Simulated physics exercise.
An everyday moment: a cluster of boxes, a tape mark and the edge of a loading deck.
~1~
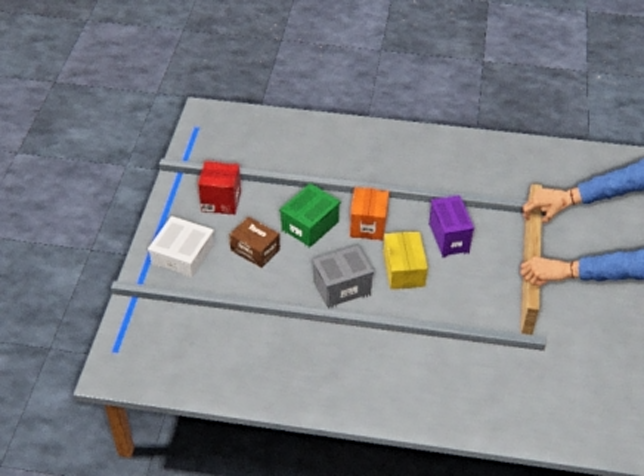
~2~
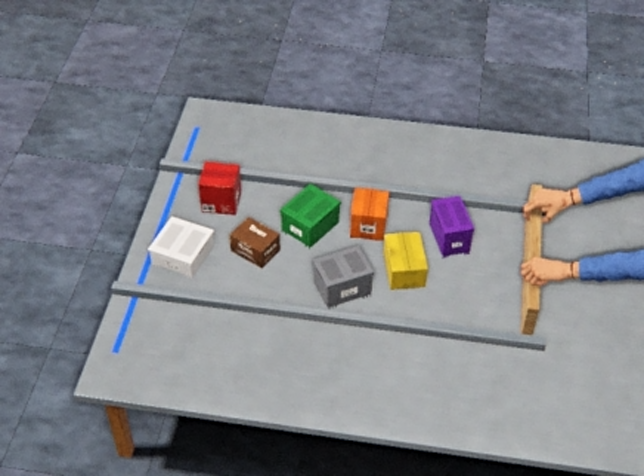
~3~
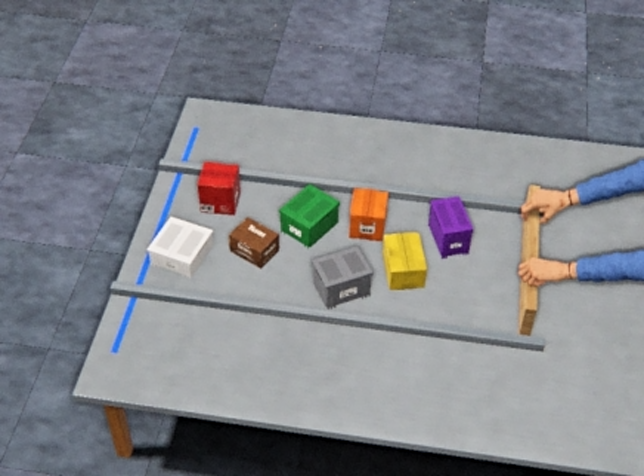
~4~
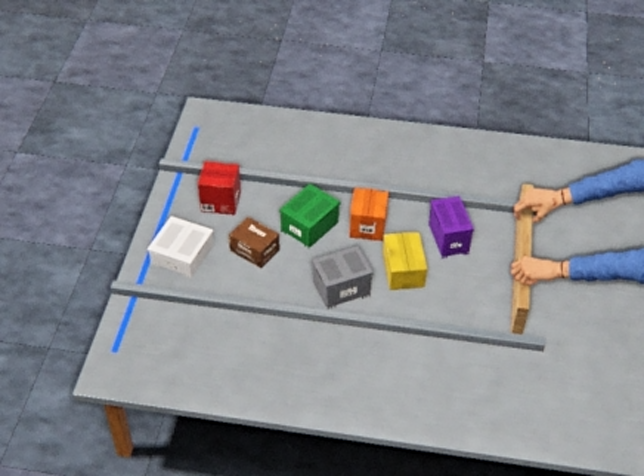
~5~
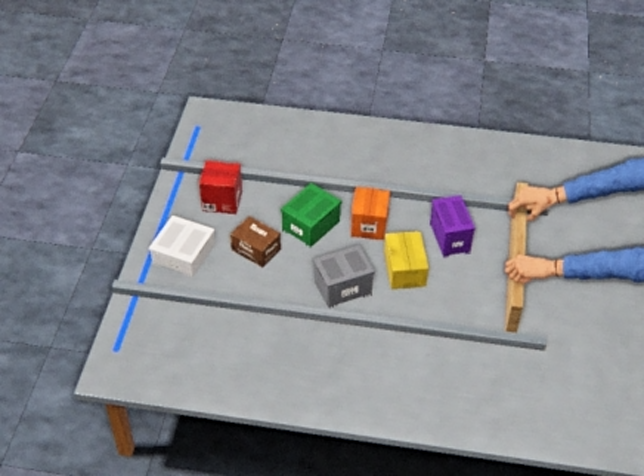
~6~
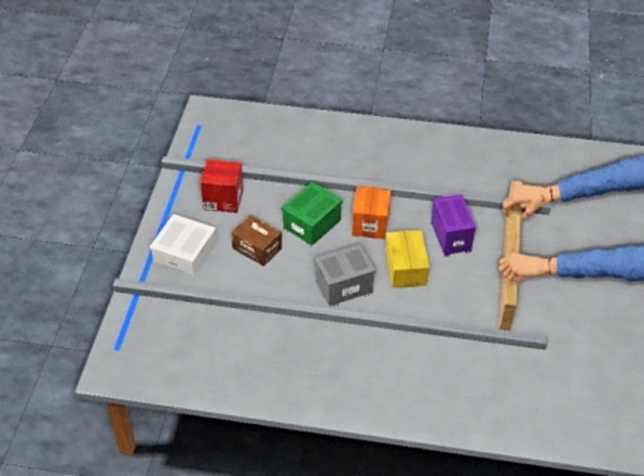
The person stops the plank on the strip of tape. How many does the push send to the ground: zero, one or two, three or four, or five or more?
Here the number that fall off is five or more.
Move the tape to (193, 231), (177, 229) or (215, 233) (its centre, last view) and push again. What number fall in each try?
Try by try, 3, 5 and 3.
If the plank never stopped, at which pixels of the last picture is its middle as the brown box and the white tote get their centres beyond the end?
At (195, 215) for the brown box; at (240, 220) for the white tote.
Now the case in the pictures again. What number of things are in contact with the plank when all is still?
That makes 3.
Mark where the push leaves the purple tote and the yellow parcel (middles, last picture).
Near (157, 184) and (143, 220).
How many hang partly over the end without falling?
It comes to 3.
Soon after, none off yet; white tote at rest near (184, 245); red parcel at rest near (222, 186); brown box at rest near (257, 241).
Then, none off yet; white tote moved a little near (164, 245); red parcel moved about its own width near (171, 176); brown box moved about its own width near (214, 243).
By the end, the number that fall off is five or more; fallen, orange box, green tote, brown box, red parcel and white tote.
